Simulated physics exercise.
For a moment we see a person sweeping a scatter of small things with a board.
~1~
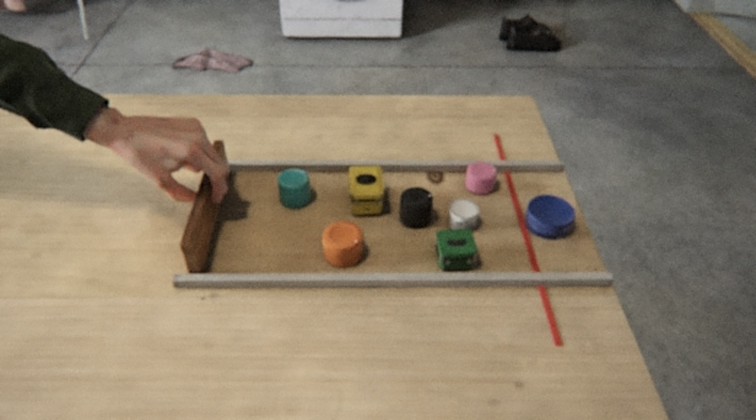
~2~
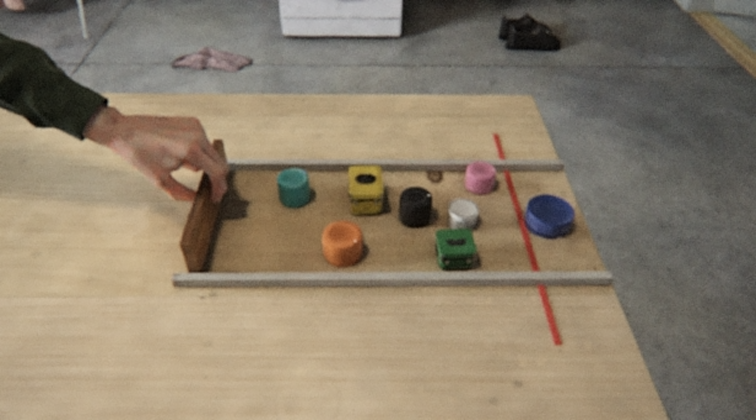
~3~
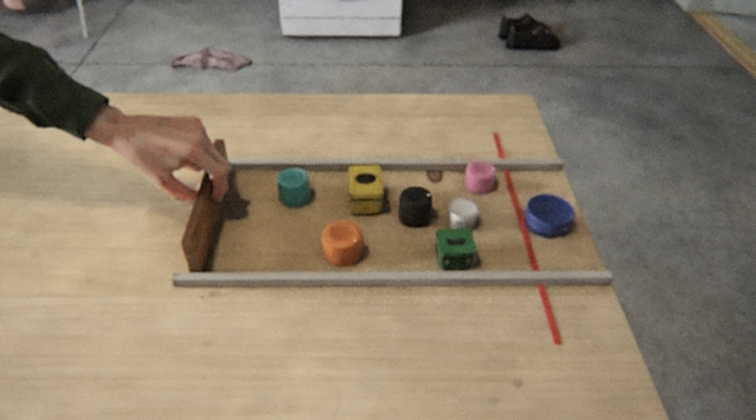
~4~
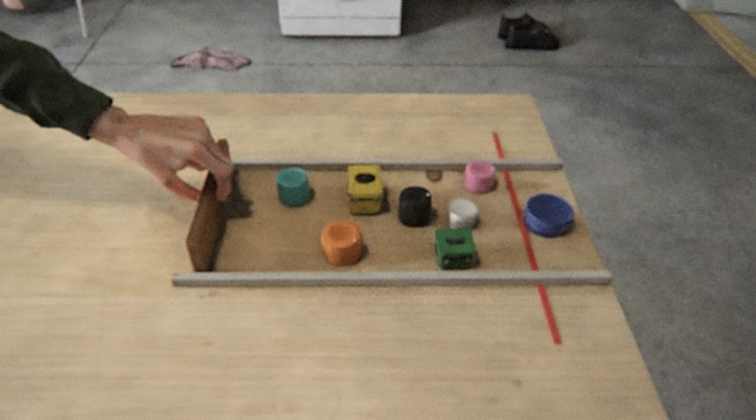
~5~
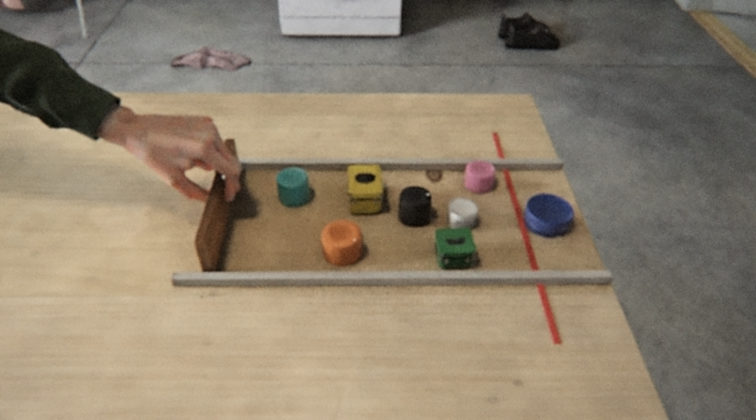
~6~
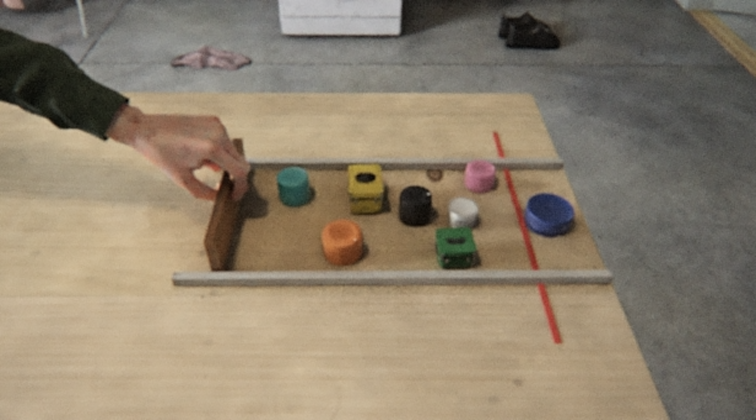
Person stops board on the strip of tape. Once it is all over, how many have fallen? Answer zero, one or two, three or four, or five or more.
When it is over, one or two have fallen.
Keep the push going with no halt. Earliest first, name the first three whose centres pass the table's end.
The blue tub goes first, followed by the white pot and then the green case.
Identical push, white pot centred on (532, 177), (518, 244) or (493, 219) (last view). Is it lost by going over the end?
In turn it stays put; goes off; stays put.
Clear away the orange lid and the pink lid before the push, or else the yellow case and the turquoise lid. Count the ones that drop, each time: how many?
First try: 1 fallen; other try: 1.
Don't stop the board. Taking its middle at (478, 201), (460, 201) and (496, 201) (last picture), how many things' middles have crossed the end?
Counts per position: 0 / 0 / 1.
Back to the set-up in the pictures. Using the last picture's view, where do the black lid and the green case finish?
The black lid ends at (563, 222) and the green case at (591, 255).
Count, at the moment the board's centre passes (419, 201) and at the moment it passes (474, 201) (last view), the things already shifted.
I make it 6 at the first spot and 8 at the other.
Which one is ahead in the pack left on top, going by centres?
Result - the white pot.
Early on, none off yet; blue tub at rest near (549, 215); pink lid at rest near (480, 176); white pot at rest near (462, 214).
A while later, none off yet; blue tub at rest near (549, 215); pink lid at rest near (480, 176); white pot travelled a little near (479, 217).
Further along, none off yet; blue tub travelled a little near (573, 216); pink lid travelled about its own width near (500, 173); white pot travelled well along near (535, 215).
Finally, the number that fall off is one or two; lost, blue tub.
